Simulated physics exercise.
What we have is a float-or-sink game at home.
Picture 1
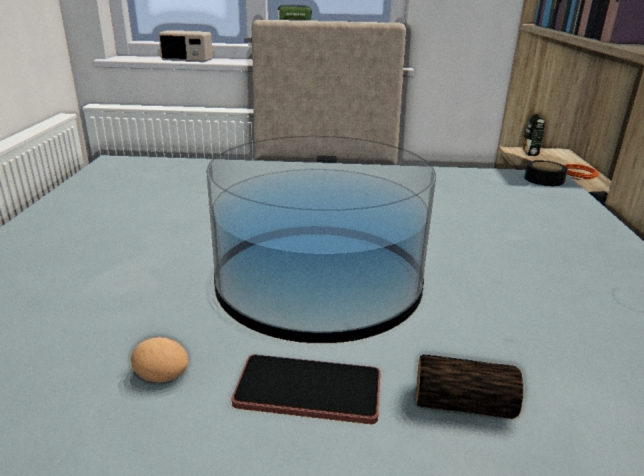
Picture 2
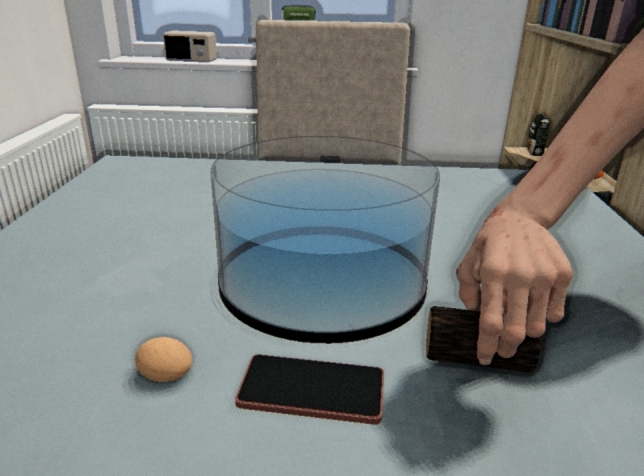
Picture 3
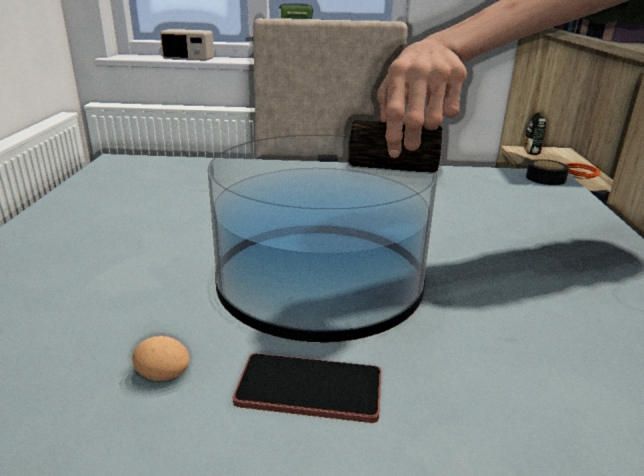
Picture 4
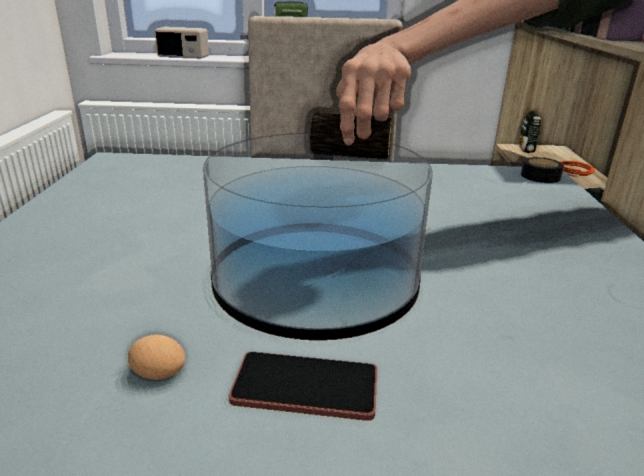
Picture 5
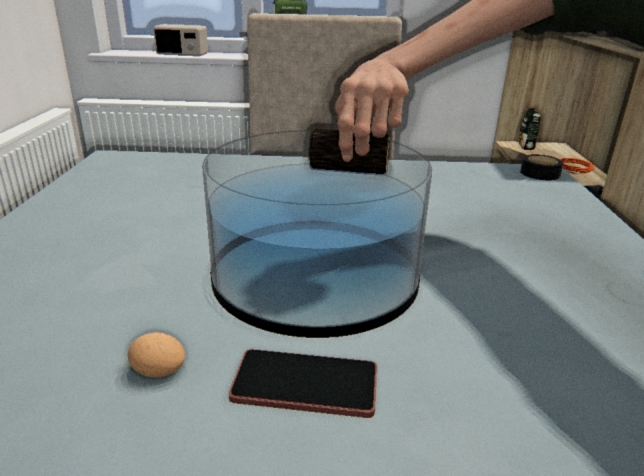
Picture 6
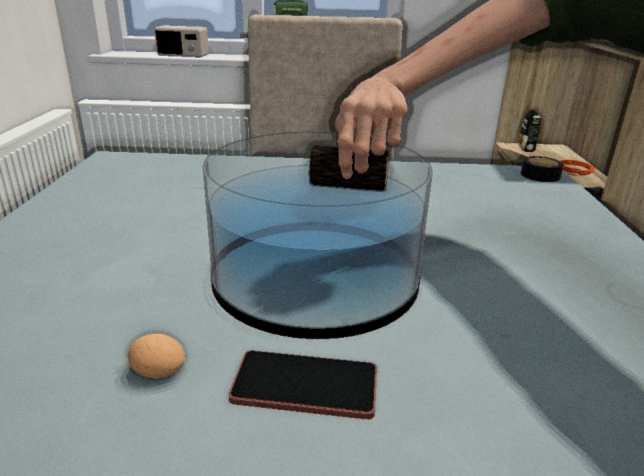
In a room with a window, white radiators and wooden shelving, a pale blue table is seen from slightly above, the view shifting only faintly. A clear round basin of blue water stands behind a brown egg at left, a black phone with a red edge, and a dark piece of branch at right. A hand lifts the branch, carries it left above the basin, then lowers it toward the water.
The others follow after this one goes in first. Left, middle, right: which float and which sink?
So the left falls to the base, the middle falls to the base, and the right holds at the top.
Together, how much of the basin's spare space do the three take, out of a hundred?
Estimate: Close to 8 per cent.
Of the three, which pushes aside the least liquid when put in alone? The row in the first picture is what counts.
That's the item at the left end.
Shortly, the piece of branch bobs at the top.
Then, the phone ends at the bottom.
At the finish, the egg ends at the bottom; afloat, piece of branch.
